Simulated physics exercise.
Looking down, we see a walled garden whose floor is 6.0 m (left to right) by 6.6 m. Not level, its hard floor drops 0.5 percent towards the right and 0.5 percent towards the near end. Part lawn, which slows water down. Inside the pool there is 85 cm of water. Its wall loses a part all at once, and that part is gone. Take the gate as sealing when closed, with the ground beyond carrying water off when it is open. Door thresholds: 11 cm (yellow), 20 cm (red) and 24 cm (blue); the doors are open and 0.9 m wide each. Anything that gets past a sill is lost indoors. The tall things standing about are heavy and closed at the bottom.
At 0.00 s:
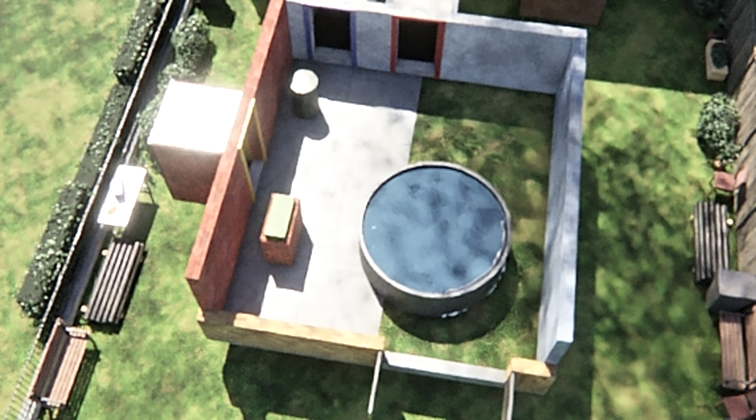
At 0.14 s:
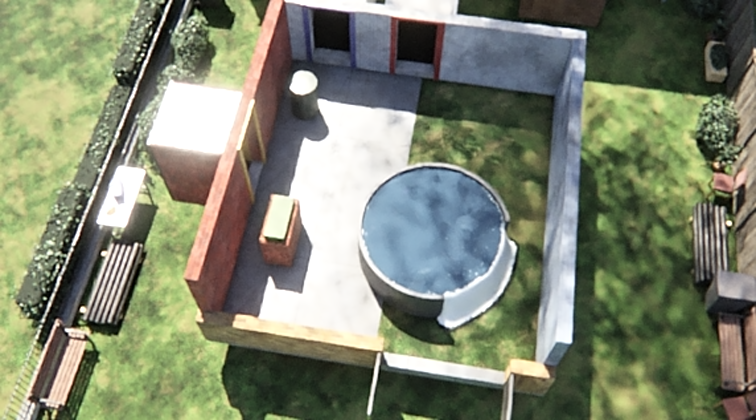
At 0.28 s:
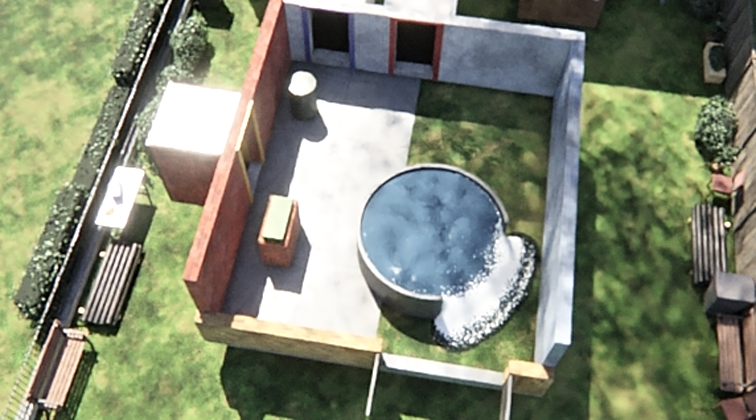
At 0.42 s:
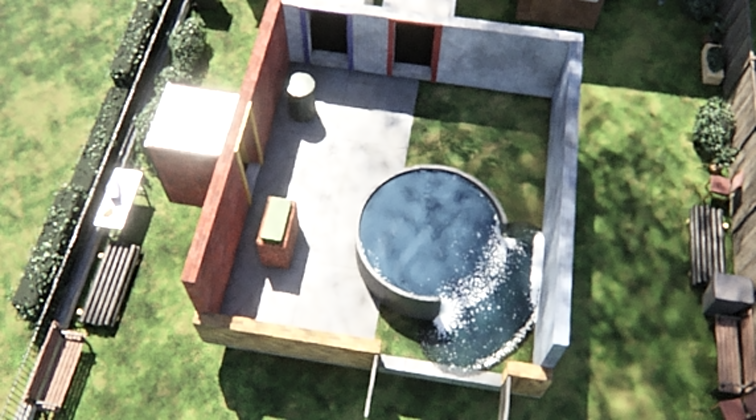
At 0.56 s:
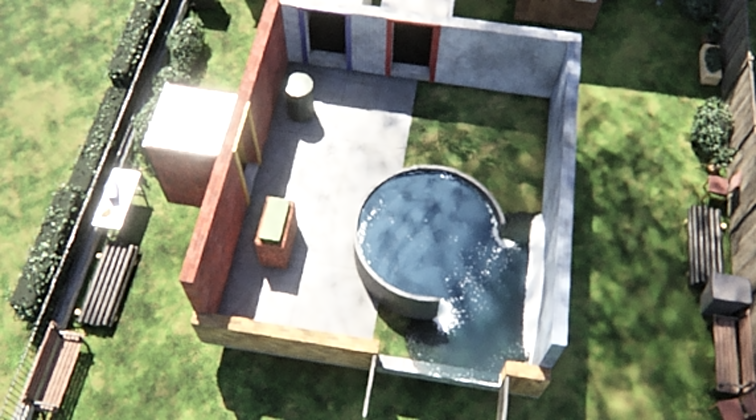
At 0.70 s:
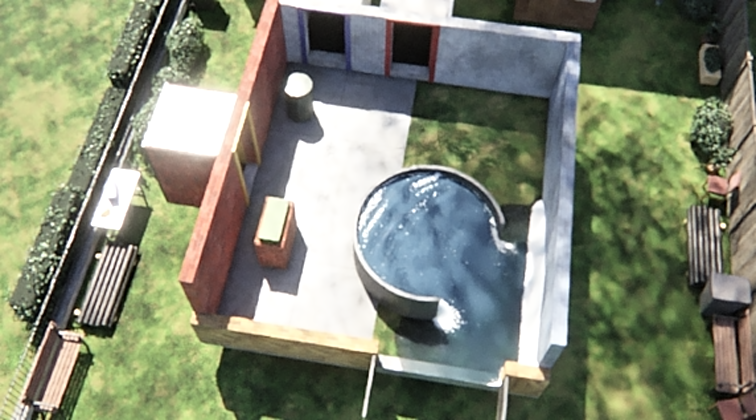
In a walled garden seen from above, part paving and part lawn, a round pool sits full and still. A section of its wall at the lower right gives way, and water pours out in a white, foaming rush, then spreads across the grass to the right-hand wall and the near opening.
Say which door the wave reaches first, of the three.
Red.
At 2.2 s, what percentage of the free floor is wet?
Around 30 per cent wet.
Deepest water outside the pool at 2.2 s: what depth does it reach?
I'd say near 60 centimetres.
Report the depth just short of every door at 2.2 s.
Readings (cm): Yellow = 0; red = 0; blue = 0.
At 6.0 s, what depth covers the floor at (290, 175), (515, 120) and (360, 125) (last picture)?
0, 11 and 5 cm.
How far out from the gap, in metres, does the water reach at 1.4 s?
That comes to near 3.8 m out.
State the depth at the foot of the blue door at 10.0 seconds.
The depth comes to around 6.5 centimetres.
After 1.4 s water covers 20 % of the floor and is deepest (84 cm) near (524, 378); yellow door not reached, red door not reached, blue door not reached.
After 2.2 s water covers 30 % of the floor and is deepest (60 cm) near (525, 368); yellow door not reached, red door not reached, blue door not reached.
After 3.5 s water covers 50 % of the floor and is deepest (30 cm) near (522, 288); yellow door not reached, red door not reached, blue door not reached.
After 6.0 s water covers 80 % of the floor and is deepest (18 cm) near (491, 318); yellow door not reached, red door reached at 4.1 s, blue door reached at 5.2 s.
After 10.0 s water covers 100 % of the floor and is deepest (12 cm) near (515, 376); yellow door reached at 7.6 s, red door reached at 4.1 s, blue door reached at 5.2 s.
